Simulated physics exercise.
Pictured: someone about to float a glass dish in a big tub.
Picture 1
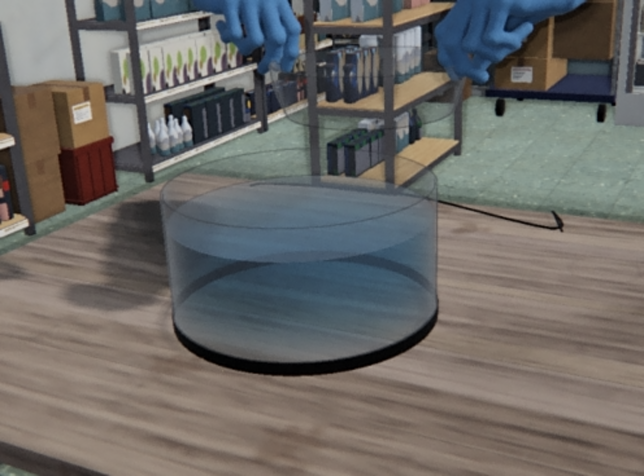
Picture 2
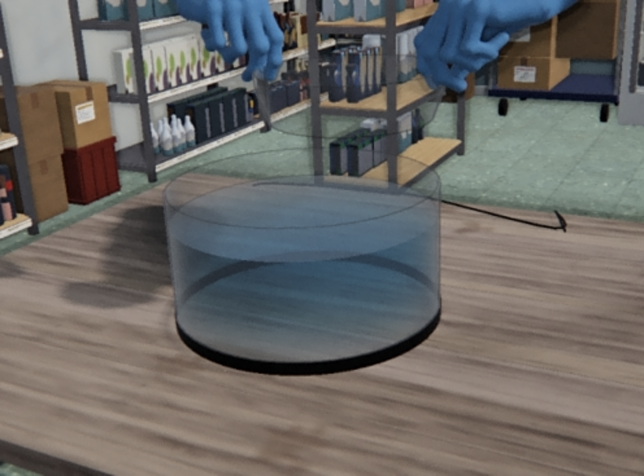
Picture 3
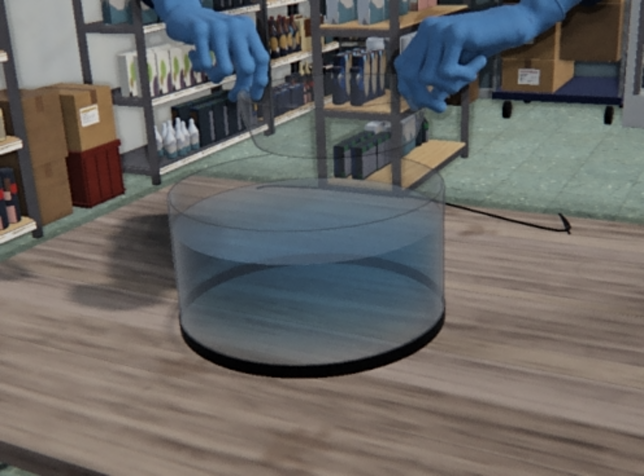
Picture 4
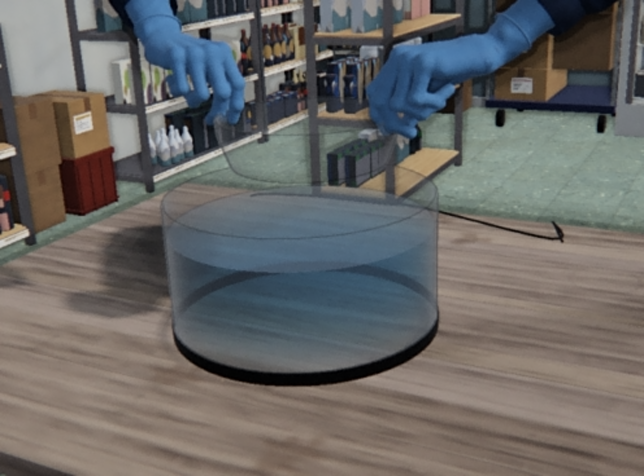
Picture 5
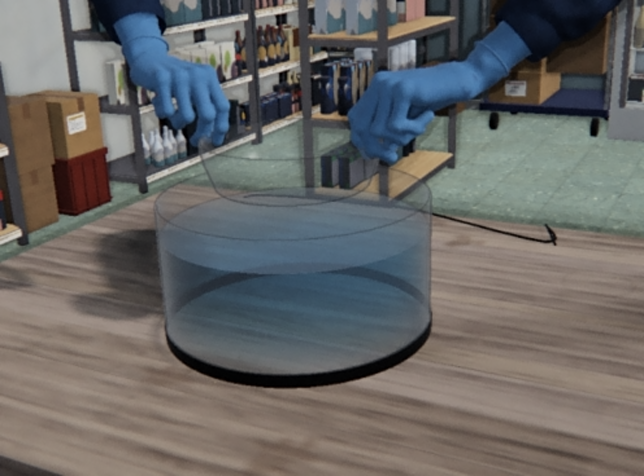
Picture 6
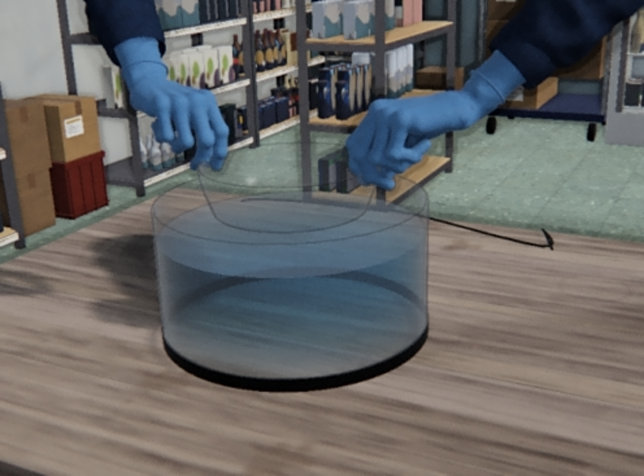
In a storeroom with stocked shelves, two blue-gloved hands held a clear, empty dish above a big round tub of water on a wooden table, then lowered it until it was just over the surface.
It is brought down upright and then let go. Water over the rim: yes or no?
No.
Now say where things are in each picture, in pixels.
Dish (369, 83) empty; above the big tub, in the first picture.
Dish (350, 91) empty; coming down, in the second picture.
Dish (334, 111) empty; lower, in the third picture.
Dish (308, 135) empty; lower still, in the fourth picture.
Dish (291, 158) empty; close to the surface, in the fifth picture.
Dish (290, 183) empty; just over the surface, in the sixth picture.
Next, the dish dips into the water.
After that, it bobs and steadies.
Finally, the dish floats with most of its side showing.
